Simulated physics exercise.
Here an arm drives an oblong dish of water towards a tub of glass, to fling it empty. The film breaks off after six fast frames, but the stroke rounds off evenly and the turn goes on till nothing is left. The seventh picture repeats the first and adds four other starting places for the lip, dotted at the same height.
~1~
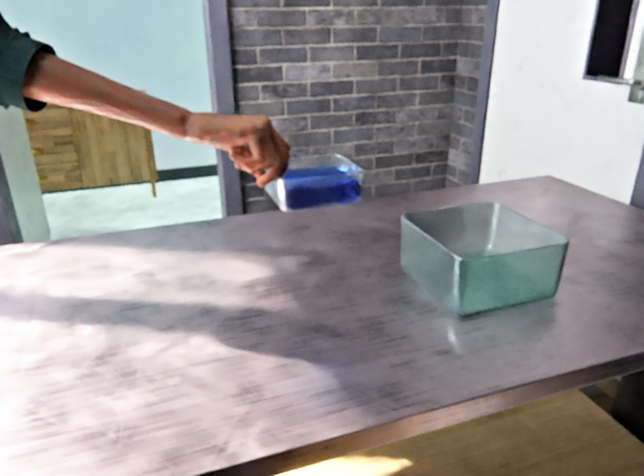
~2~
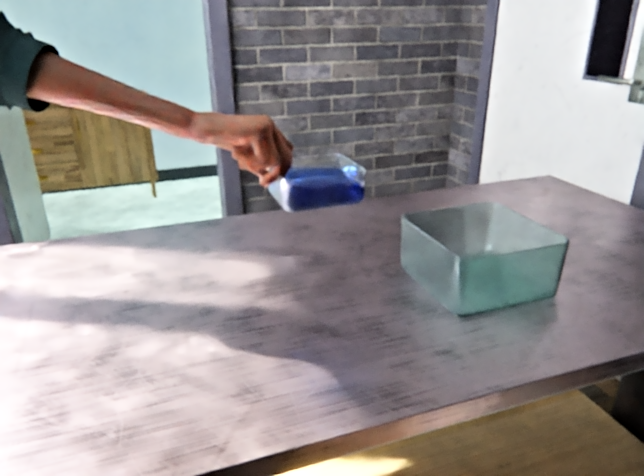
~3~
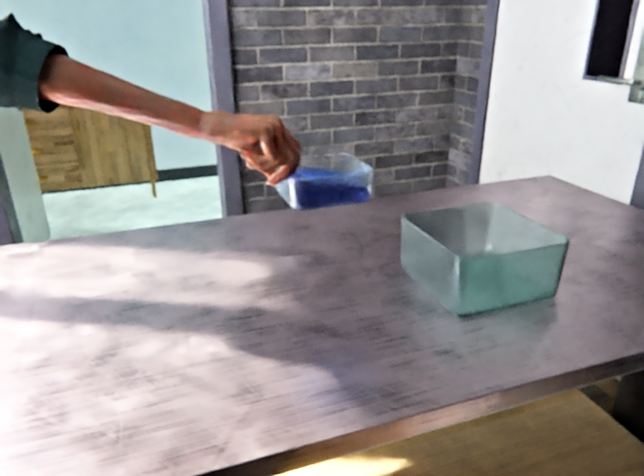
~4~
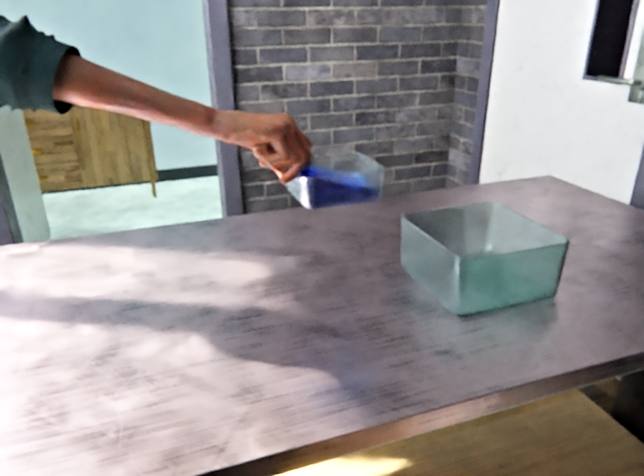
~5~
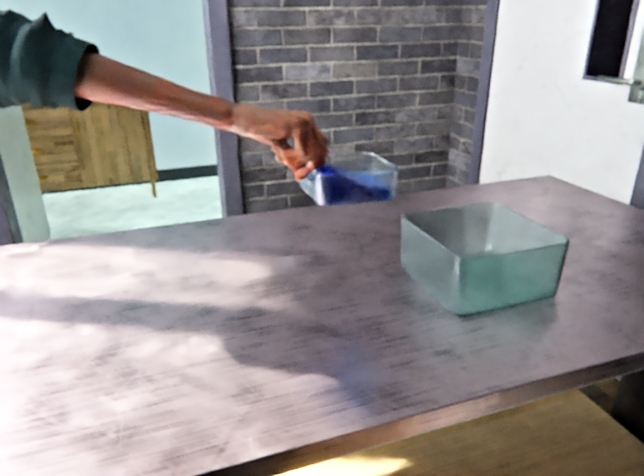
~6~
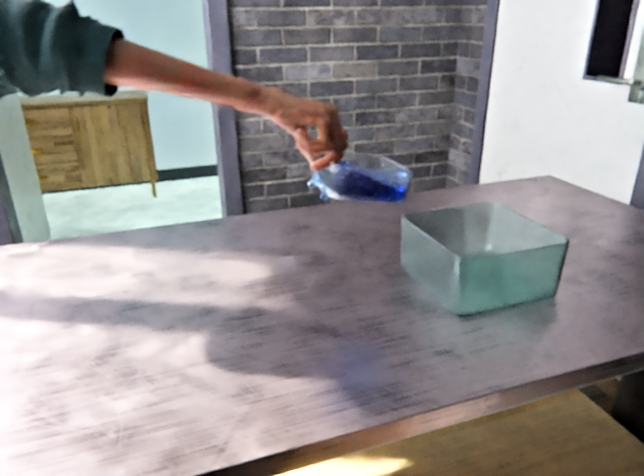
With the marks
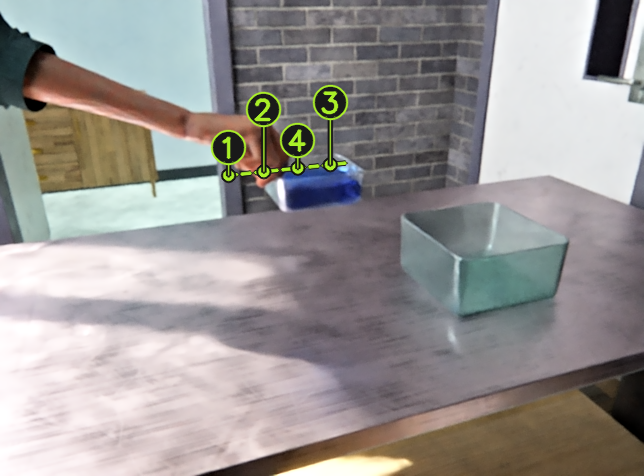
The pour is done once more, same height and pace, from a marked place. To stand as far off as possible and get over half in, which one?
Place 3 just does it.
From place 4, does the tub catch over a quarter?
Yes.
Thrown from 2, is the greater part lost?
Yes.
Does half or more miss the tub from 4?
Yes, that goes wrong.
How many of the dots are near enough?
One of the four.
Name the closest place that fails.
The answer is 4.
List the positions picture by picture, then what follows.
Upright, lip at (350, 162); tub from (451, 316) to (553, 294); nothing has left yet, in the first picture.
Upright, lip at (352, 162); nothing has left yet, in the second picture.
Upright, lip at (360, 161); nothing has left yet, in the third picture.
Upright, lip at (370, 160); water is over the rim, down to (303, 167), in the fourth picture.
Tipped about 2°, lip at (384, 160); water is over the rim, down to (305, 173), in the fifth picture.
Tipped about 11°, lip at (398, 164); water is over the rim, down to (317, 191), in the sixth picture.
On the marked copy, 1 at (228, 175); 2 at (263, 171); 3 at (330, 164); 4 at (297, 168).
Choosing 1, about 0 % lands in the tub, 100 % falls short.
Choosing 2, about 0 % lands in the tub, 99 % falls short.
Choosing 3, about 66 % lands in the tub, 29 % falls short and 5 % goes beside or beyond.
Choosing 4, about 30 % lands in the tub, 66 % falls short and 4 % goes beside or beyond.
